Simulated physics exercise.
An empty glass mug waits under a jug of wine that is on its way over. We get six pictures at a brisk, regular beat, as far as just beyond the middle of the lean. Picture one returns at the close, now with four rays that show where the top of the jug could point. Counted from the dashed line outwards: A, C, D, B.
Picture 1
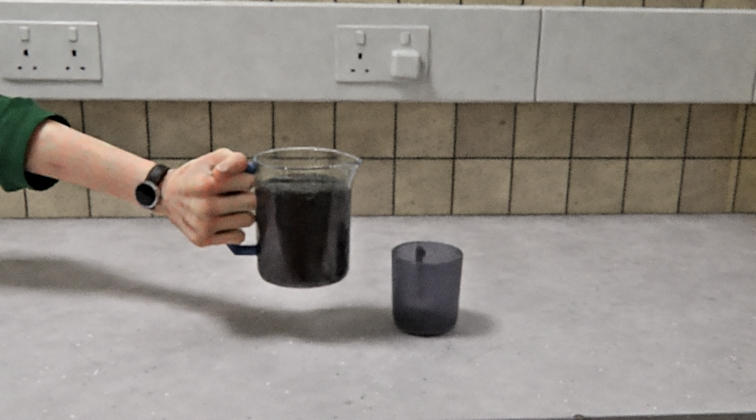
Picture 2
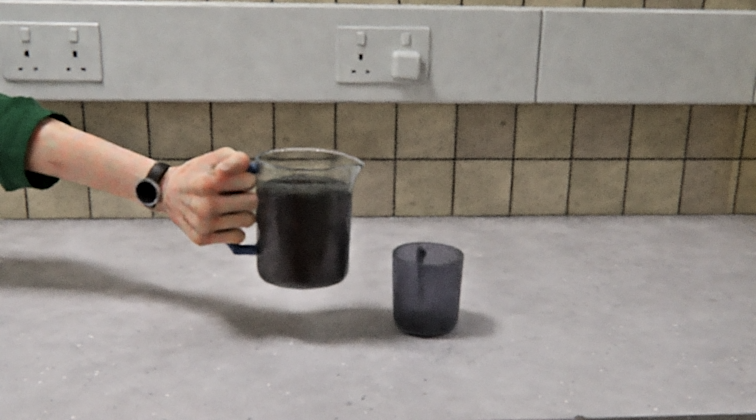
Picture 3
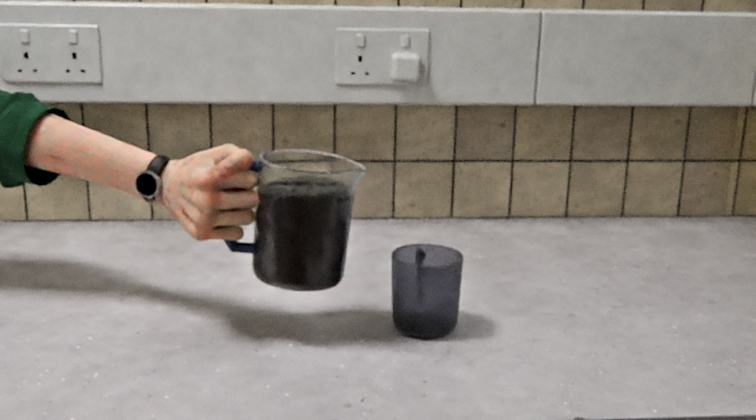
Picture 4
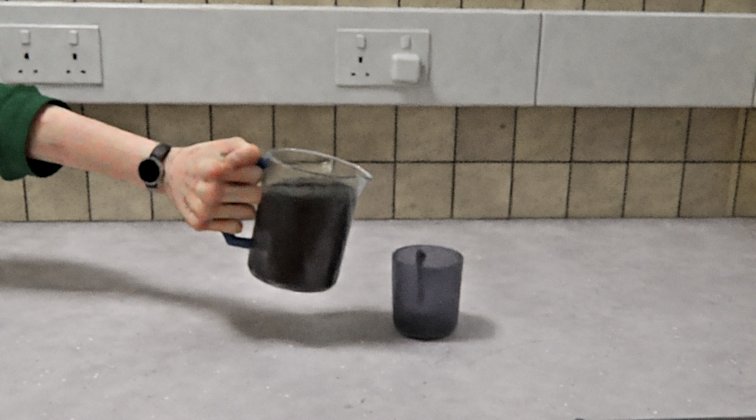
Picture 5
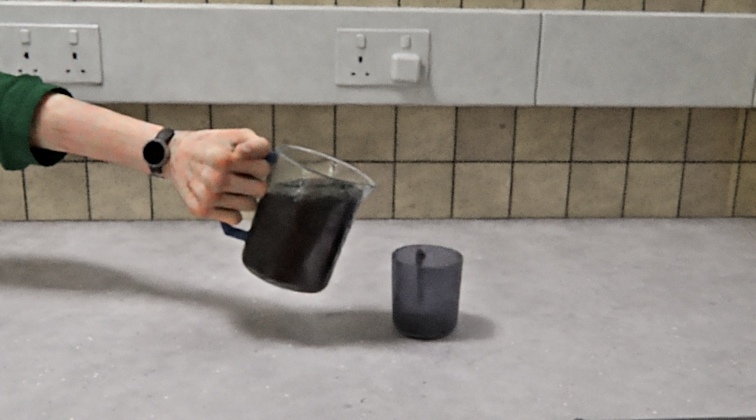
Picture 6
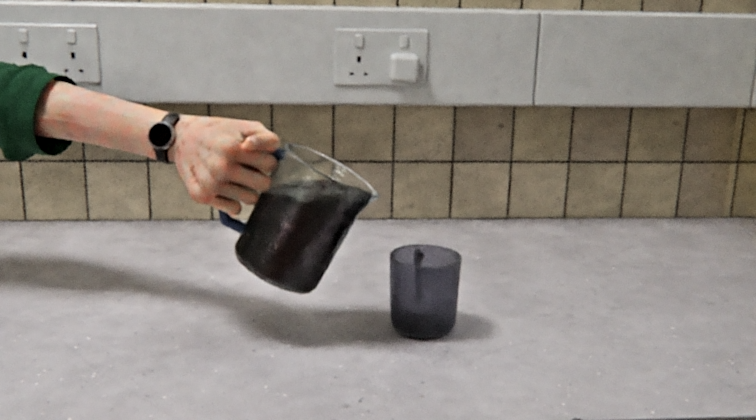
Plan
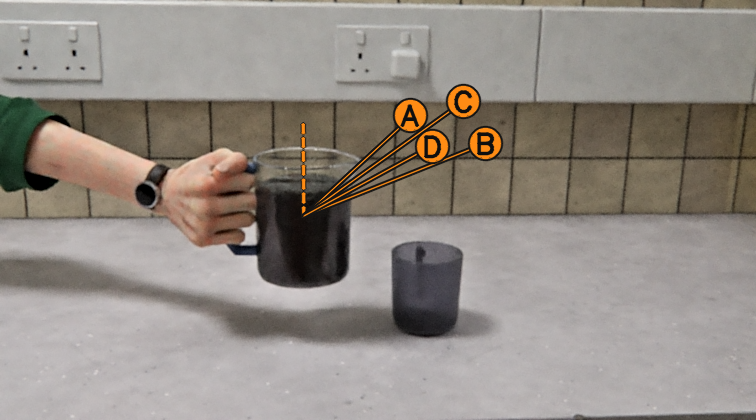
On a grey counter in front of a tiled wall, a hand held a glass jug of dark liquid upright beside a small mug, then steadily tilted it to the right, with nothing pouring out.
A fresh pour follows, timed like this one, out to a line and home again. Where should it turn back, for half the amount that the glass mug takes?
C is best.
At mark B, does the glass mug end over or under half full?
Over half.
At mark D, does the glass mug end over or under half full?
Over half.
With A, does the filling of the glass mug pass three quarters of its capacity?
No, less.
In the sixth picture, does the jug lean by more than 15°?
Yes, it does.
In orange, A at (398, 128); B at (469, 149); C at (449, 111); D at (417, 153).
For mark A, the glass mug ends with about 31 % of what it can hold.
For mark B, the glass mug ends with about 88 % of what it can hold; 7 % of the wine is spilt.
For mark C, the glass mug ends with about 50 % of what it can hold.
For mark D, the glass mug ends with about 73 % of what it can hold.
